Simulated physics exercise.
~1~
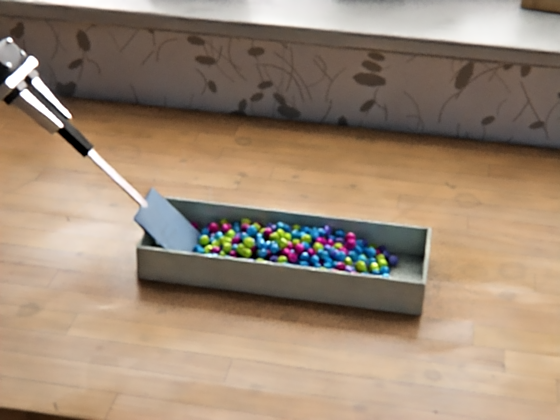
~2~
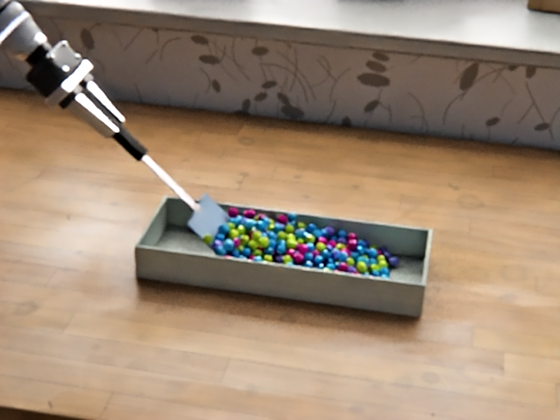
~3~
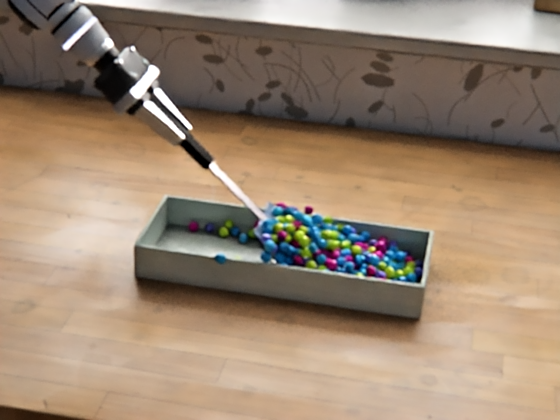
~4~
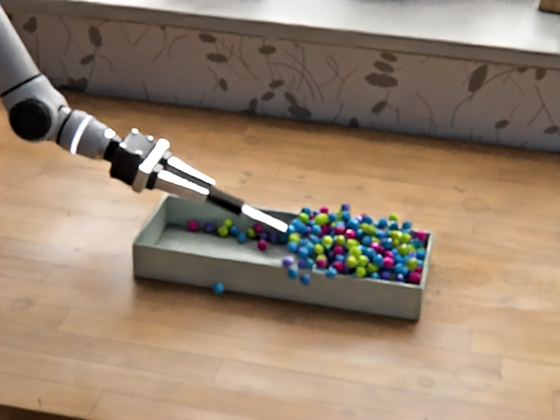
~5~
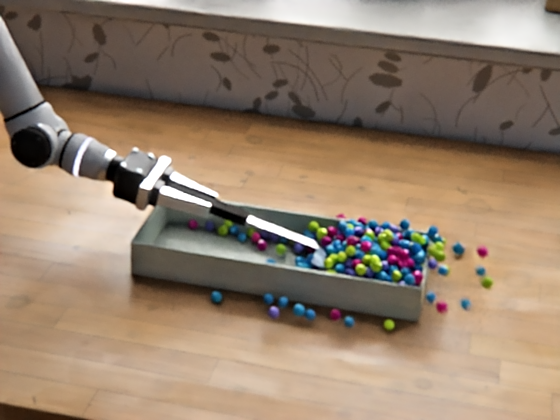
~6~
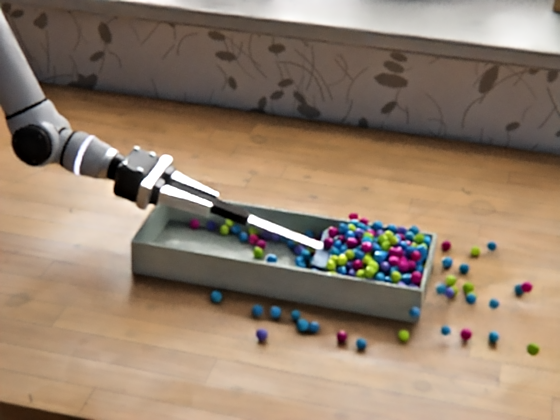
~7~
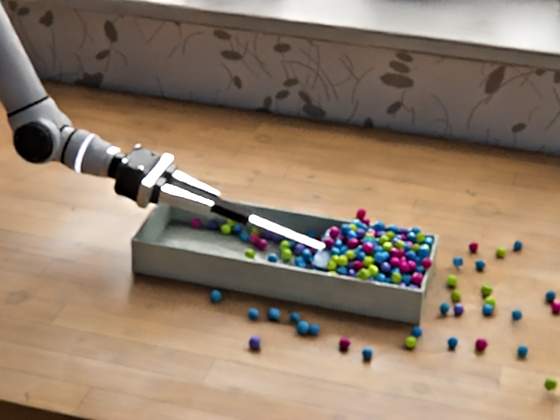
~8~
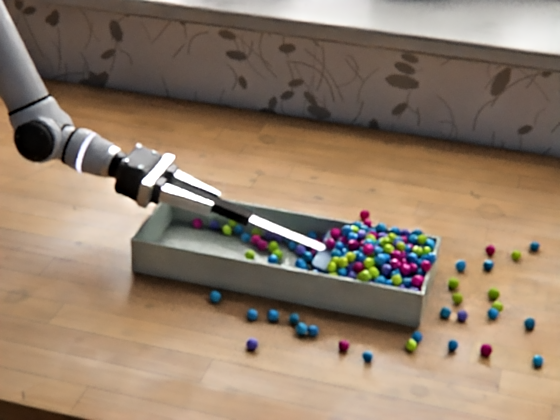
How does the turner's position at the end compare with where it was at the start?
At the start the turner is at the left end of the tray, and by the end it is farther right and slightly lower in view, with its blade past the middle of the tray.
